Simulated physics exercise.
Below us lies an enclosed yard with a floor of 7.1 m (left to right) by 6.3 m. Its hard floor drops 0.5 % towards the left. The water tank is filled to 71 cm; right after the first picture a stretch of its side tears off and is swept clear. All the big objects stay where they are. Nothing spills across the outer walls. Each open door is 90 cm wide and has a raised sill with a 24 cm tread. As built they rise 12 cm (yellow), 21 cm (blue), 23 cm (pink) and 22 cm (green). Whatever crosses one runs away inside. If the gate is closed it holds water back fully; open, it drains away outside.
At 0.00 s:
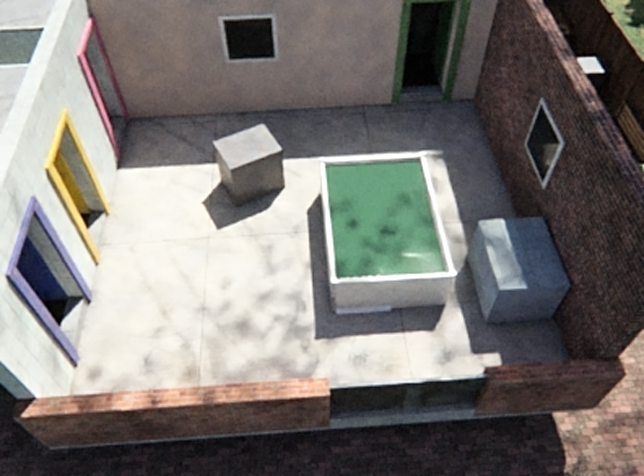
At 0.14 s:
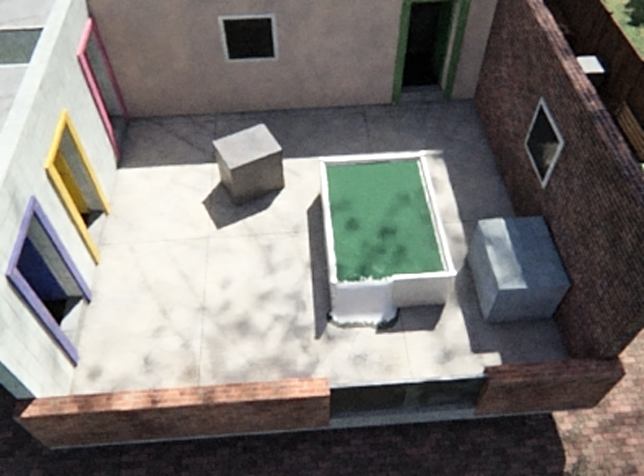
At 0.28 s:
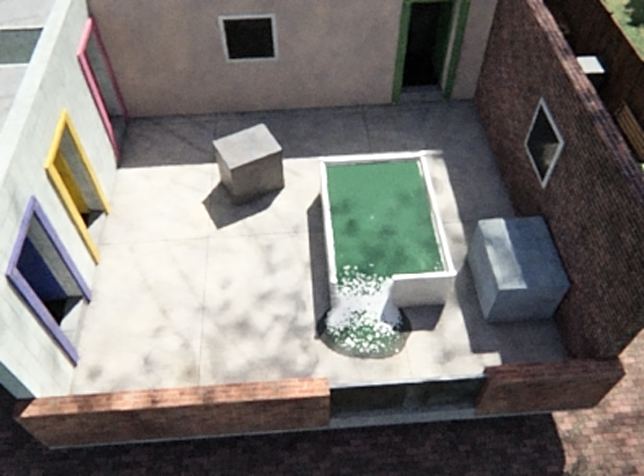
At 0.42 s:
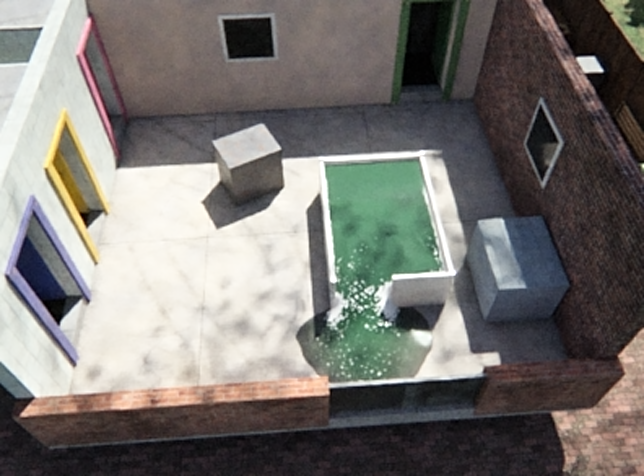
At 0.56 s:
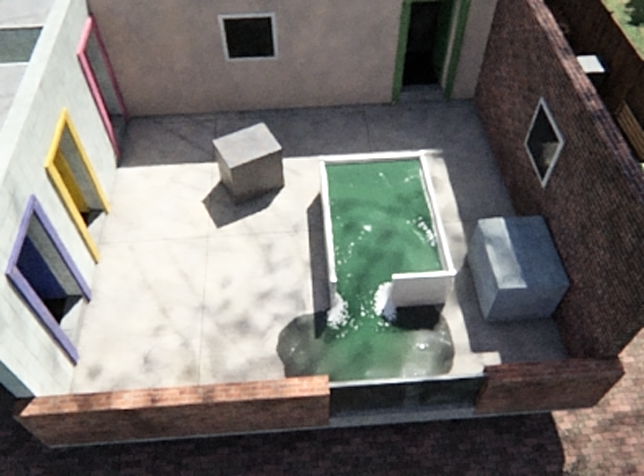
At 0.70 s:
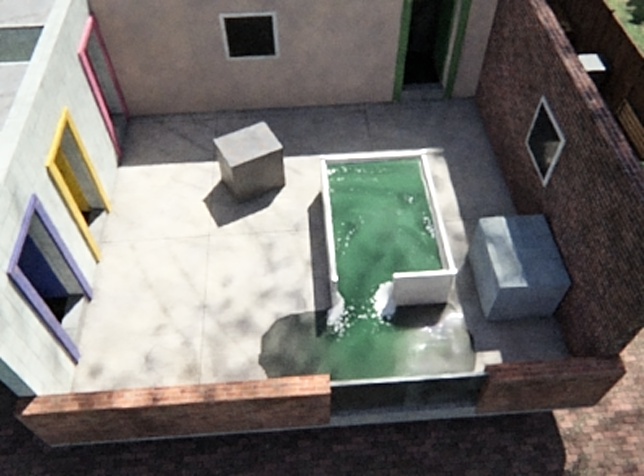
Green water pours through a gap in the white tank's near side and spreads across the pale yard floor.
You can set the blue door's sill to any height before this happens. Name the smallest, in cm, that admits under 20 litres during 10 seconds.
About 15 cm.
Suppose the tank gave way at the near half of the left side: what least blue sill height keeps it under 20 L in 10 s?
Then roughly 24 cm.
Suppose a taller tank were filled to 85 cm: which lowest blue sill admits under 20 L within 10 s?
Some 19 cm.
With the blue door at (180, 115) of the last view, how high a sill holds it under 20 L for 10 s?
About 9.5 cm.
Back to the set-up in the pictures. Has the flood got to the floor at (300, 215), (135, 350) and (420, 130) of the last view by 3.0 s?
In that order: Still dry, flooded, still dry.
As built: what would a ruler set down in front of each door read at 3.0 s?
In cm: Yellow 3, blue 21, pink 0, green 0.
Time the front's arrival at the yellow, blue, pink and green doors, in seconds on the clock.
Arrival: Yellow 3.0 s, blue 2.2 s, pink 4.0 s, green 6.5 s.
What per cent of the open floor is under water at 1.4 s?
Some 15 per cent of it.
After 1.4 s water covers 15 % of the floor, deepest (45 cm) near (369, 397); it has not reached the blue door.
After 3.0 s water covers 35 % of the floor, deepest (35 cm) near (549, 384); 21 cm at the blue door, 0 litres in over its 21 cm sill.
After 10.0 s water covers 95 % of the floor, deepest (14 cm) near (65, 419); 12 cm at the blue door, 1 litre in over its 21 cm sill.
At the blue door as built, the water arrived by 2.2 s and peaked near 21 cm at 2.8 s.
Run again over the same 10 s with other heights there, 42 litres in over 13 cm, 8 litres over 17.5 cm. The limit of 20 litres is kept from about 15 cm up.
